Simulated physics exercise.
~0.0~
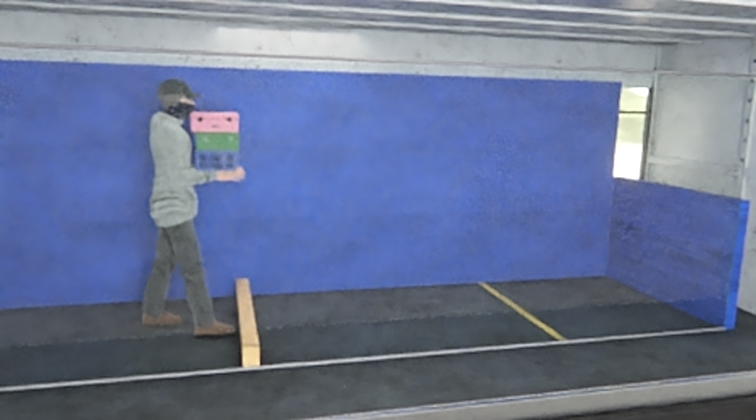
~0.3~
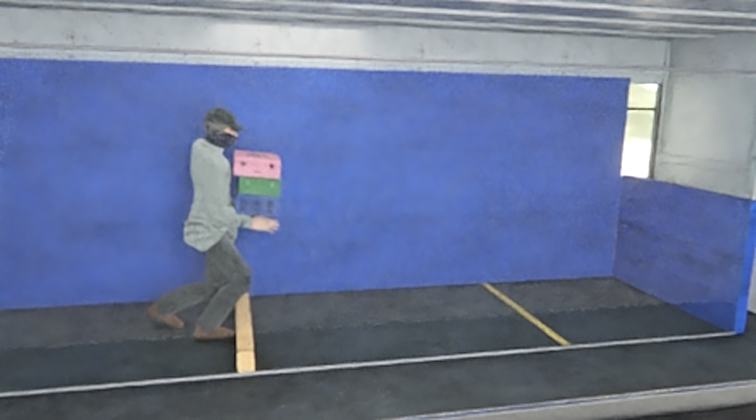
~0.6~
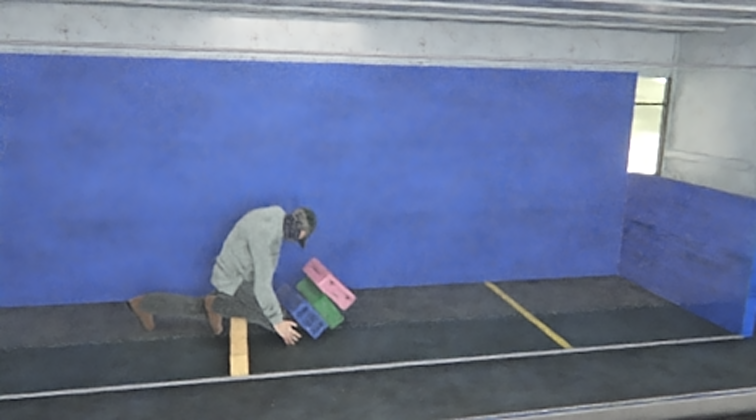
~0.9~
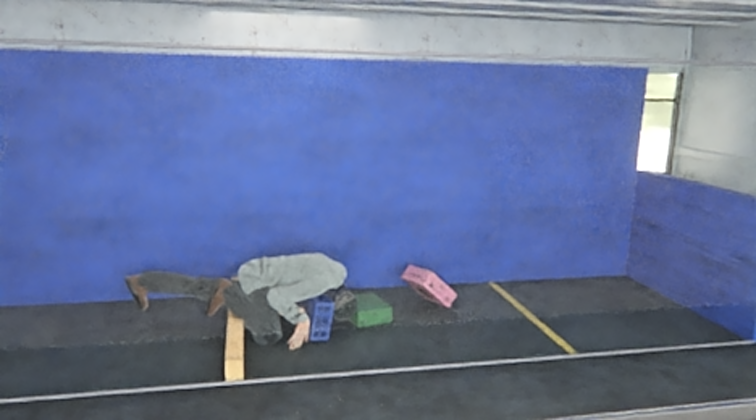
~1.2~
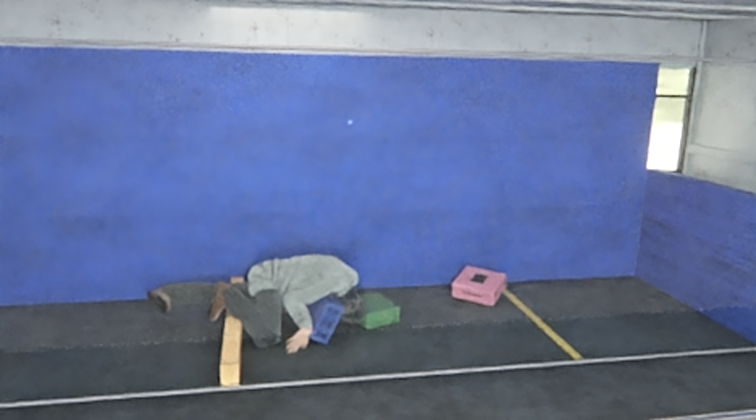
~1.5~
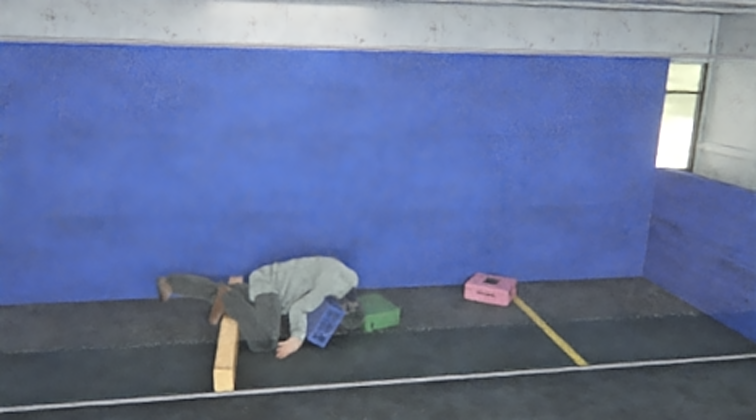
Person carrying stacked boxes trips over a low rail and collapses face down, the pink box tumbling right, stopping just short of a yellow line.
